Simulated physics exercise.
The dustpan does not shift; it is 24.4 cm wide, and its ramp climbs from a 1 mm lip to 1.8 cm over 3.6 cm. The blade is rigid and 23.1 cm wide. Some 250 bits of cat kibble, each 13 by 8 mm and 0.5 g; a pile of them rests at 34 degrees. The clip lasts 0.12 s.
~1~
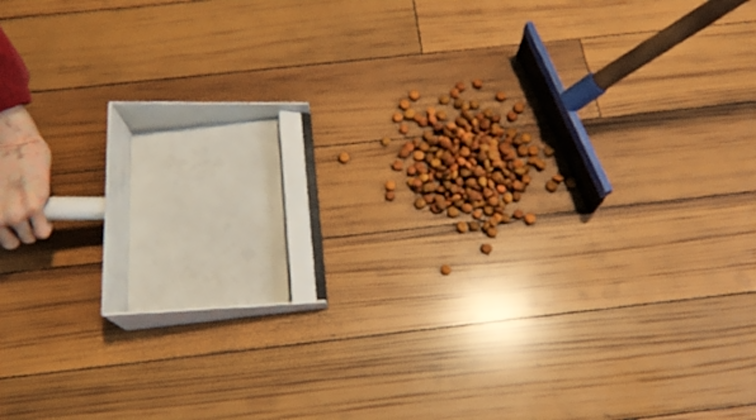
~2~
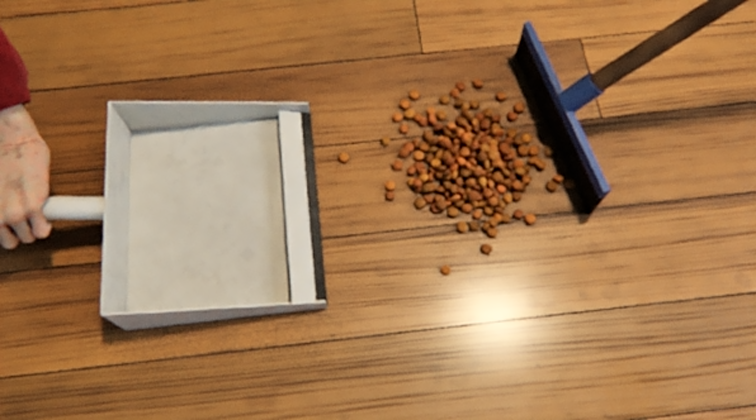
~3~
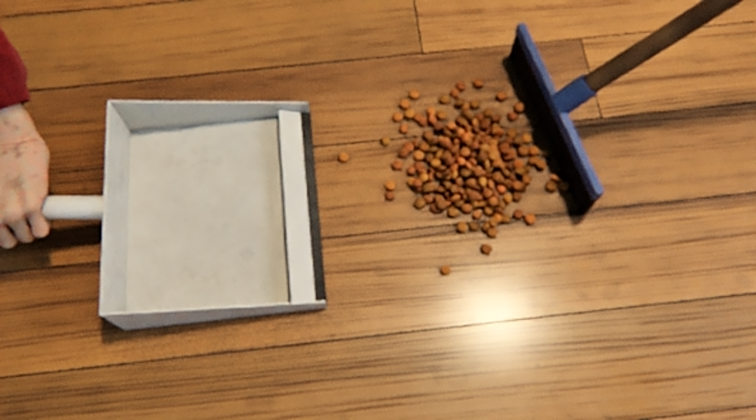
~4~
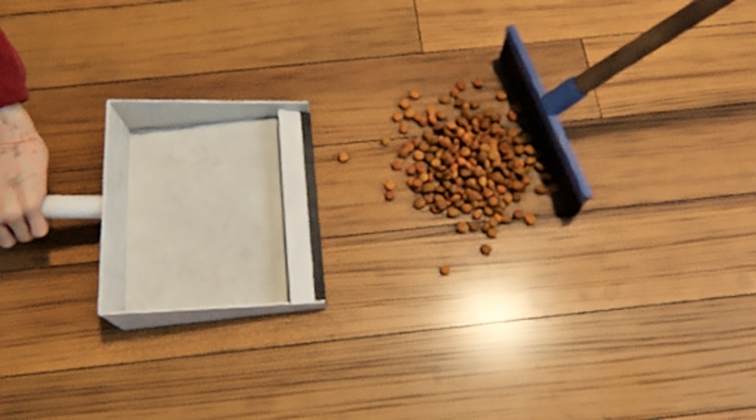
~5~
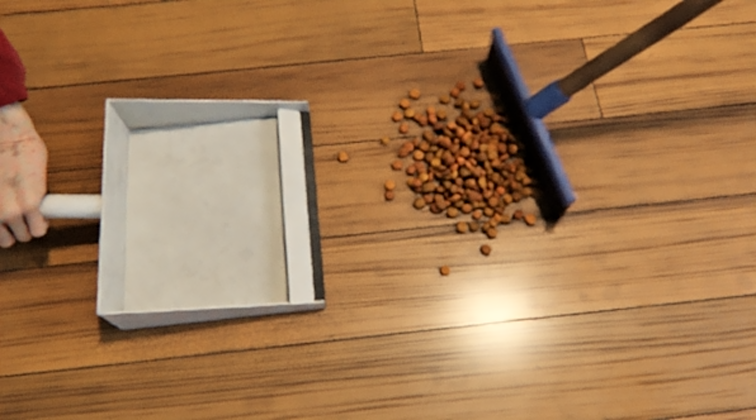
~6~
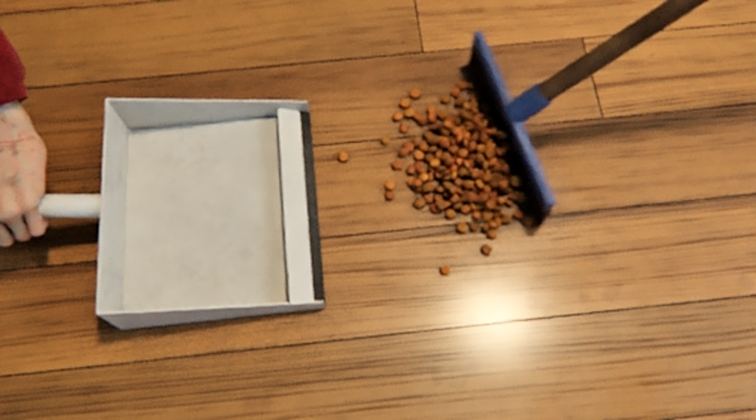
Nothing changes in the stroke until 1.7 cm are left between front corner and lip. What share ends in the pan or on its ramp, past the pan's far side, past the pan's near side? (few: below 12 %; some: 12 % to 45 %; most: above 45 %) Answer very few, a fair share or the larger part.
In the pan or on its ramp: A fair share; past the pan's far side: Very few; past the pan's near side: Very few.
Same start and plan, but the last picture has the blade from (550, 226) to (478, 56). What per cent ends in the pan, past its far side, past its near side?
Pan 45, far 5, near 15.
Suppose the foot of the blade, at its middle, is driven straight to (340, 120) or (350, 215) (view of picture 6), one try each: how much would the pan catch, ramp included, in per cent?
Some 25 and 40 per cent.
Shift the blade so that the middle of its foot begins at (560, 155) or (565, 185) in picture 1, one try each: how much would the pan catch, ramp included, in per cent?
About 40 and 40 per cent.
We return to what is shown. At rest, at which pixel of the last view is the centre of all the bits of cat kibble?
At about (318, 203).
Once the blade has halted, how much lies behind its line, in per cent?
About 5 per cent.
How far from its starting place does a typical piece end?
Roughly 20 cm.
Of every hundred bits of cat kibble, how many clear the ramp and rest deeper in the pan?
Some 10 per cent.
Then, 0.10 s after the last picture, middle of the blade 12 cm from the lip; 0 % over the lip, far side 5 %, near side 0 %.
Then, 0.19 s after the last picture, middle of the blade 5 cm from the lip; 5 % over the lip, far side 5 %, near side 0 %.
Then, 0.39 s after the last picture, middle of the blade 4 cm from the lip; 40 % over the lip, far side 5 %, near side 0 %.
In the end, pan 40 %, far side 5 %, near side 0 %, in front of the lip or behind the blade 55 %.
